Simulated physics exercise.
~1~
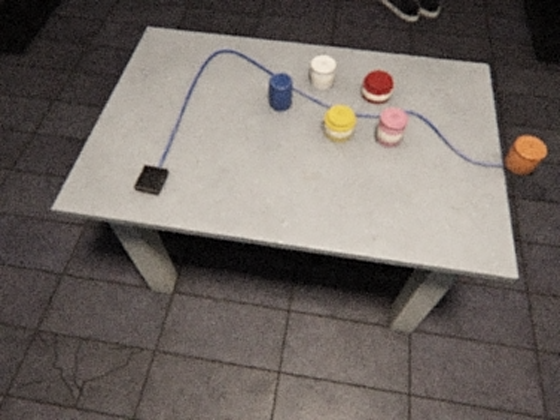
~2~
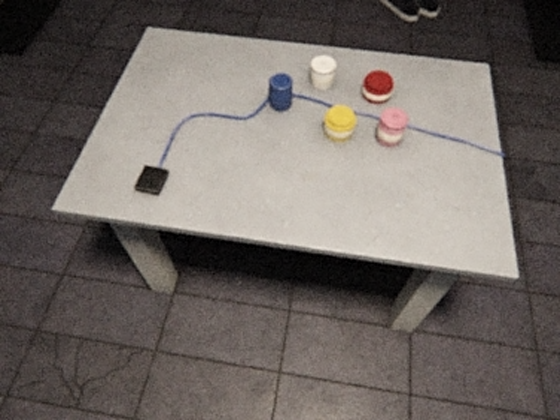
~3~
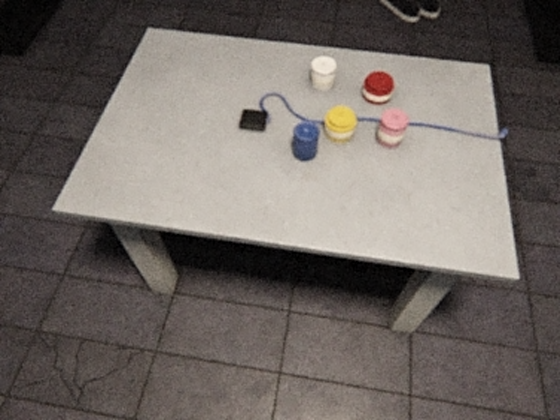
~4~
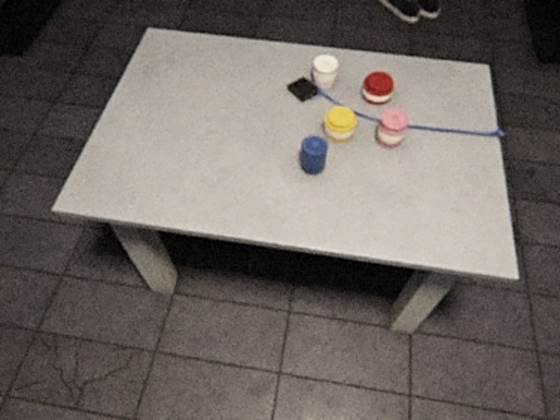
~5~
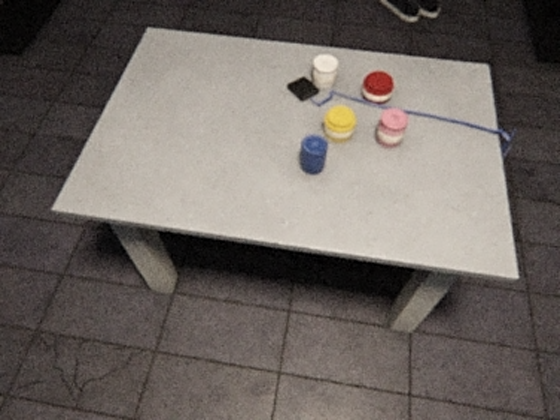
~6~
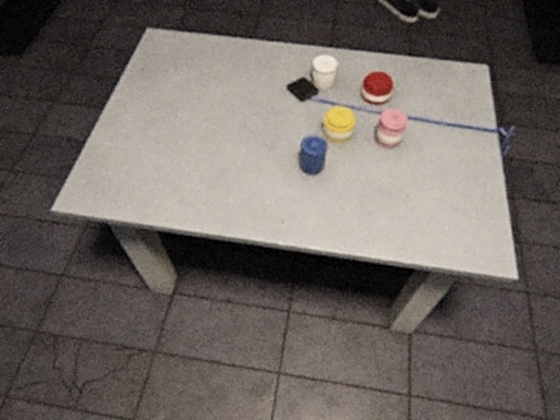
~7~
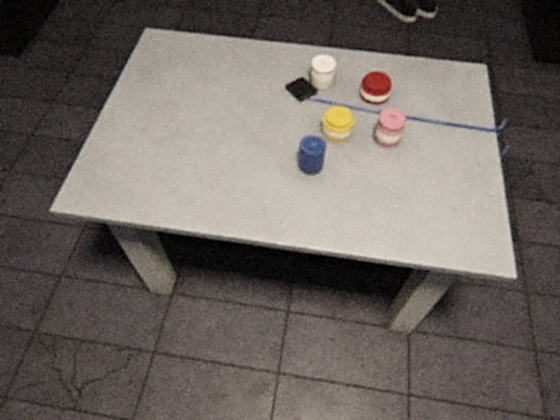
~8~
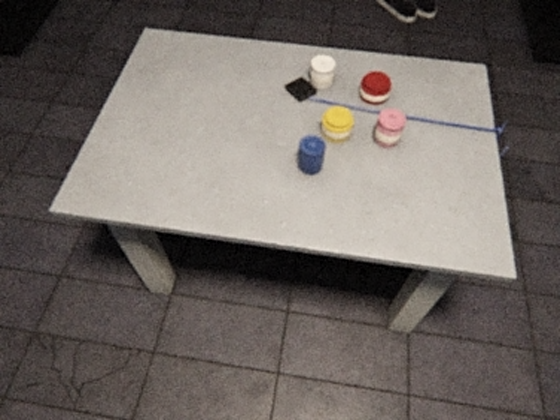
Grey table with orange object dropping off the right edge, cord dragging black device rightward and blue tub shifting before both rest on top.
